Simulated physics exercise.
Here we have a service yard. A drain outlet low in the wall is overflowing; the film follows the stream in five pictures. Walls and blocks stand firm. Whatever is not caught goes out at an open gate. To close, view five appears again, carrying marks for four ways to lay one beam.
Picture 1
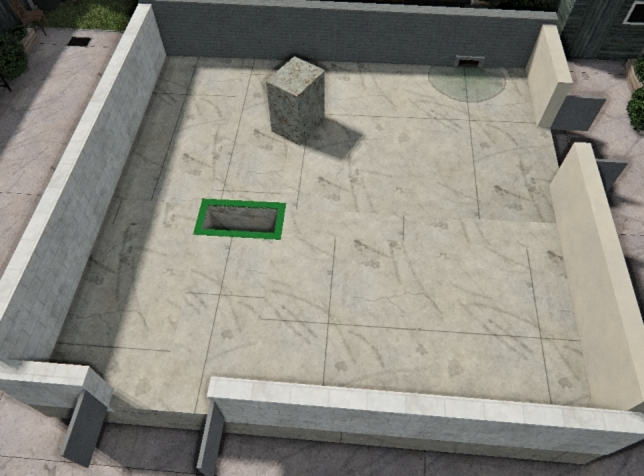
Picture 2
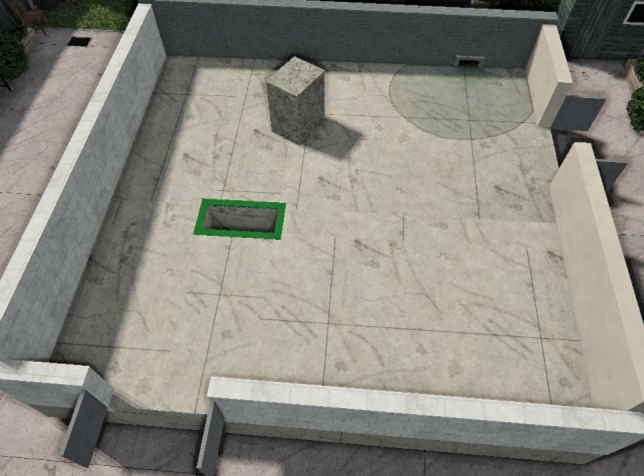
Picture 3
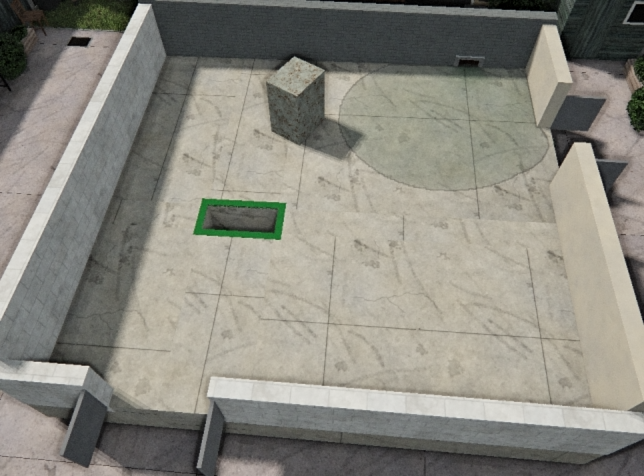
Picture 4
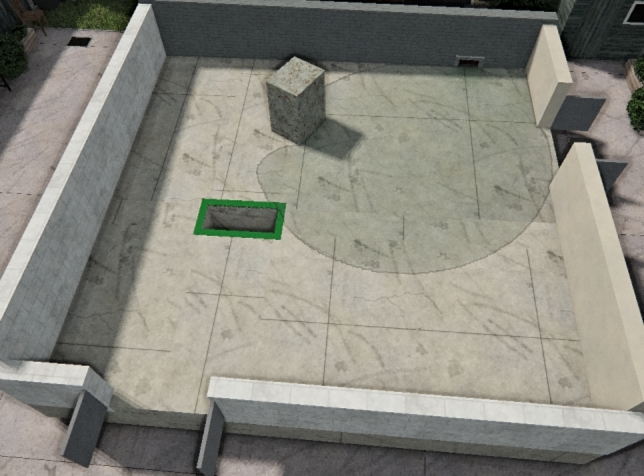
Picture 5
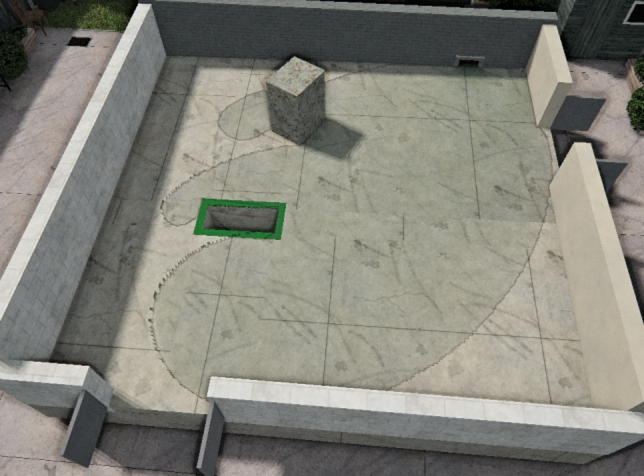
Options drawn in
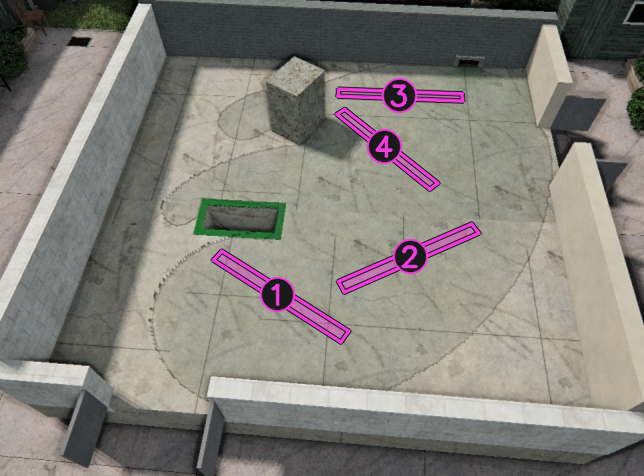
Walled service yard with a stone block, shallow water spreading from the far right corner across the paving and reaching a green-edged drain pit.
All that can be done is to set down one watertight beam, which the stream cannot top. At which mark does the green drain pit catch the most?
Position 1.
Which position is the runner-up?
That would be 2.
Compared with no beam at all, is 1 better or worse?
Position 1 is better.
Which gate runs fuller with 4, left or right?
More leaves on the left.
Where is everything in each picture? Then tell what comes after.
Outfall at (469, 62); green drain pit at (240, 219); open gate at (168, 393); open gate at (543, 155); water covers 2 % of the ground and shows as far out as (468, 98); green drain pit still dry.
Water covers 9 % of the ground and shows as far out as (462, 136); green drain pit still dry.
Water covers 19 % of the ground and shows as far out as (424, 186); green drain pit still dry.
Water covers 36 % of the ground and shows as far out as (298, 231); green drain pit still dry.
Water covers 58 % of the ground and shows as far out as (166, 324); green drain pit taking water.
On the marked copy, 1 from (217, 255) to (344, 336); 2 from (341, 286) to (475, 228); 3 from (338, 92) to (462, 97); 4 from (340, 111) to (433, 186).
For position 1, about 55 % of the stream runs into the green drain pit, about 43 % out by the gates.
For position 2, about 29 % of the stream runs into the green drain pit, about 70 % out by the gates.
For position 3, about 6 % of the stream runs into the green drain pit, about 94 % out by the gates.
For position 4, about 3 % of the stream runs into the green drain pit, about 96 % out by the gates.
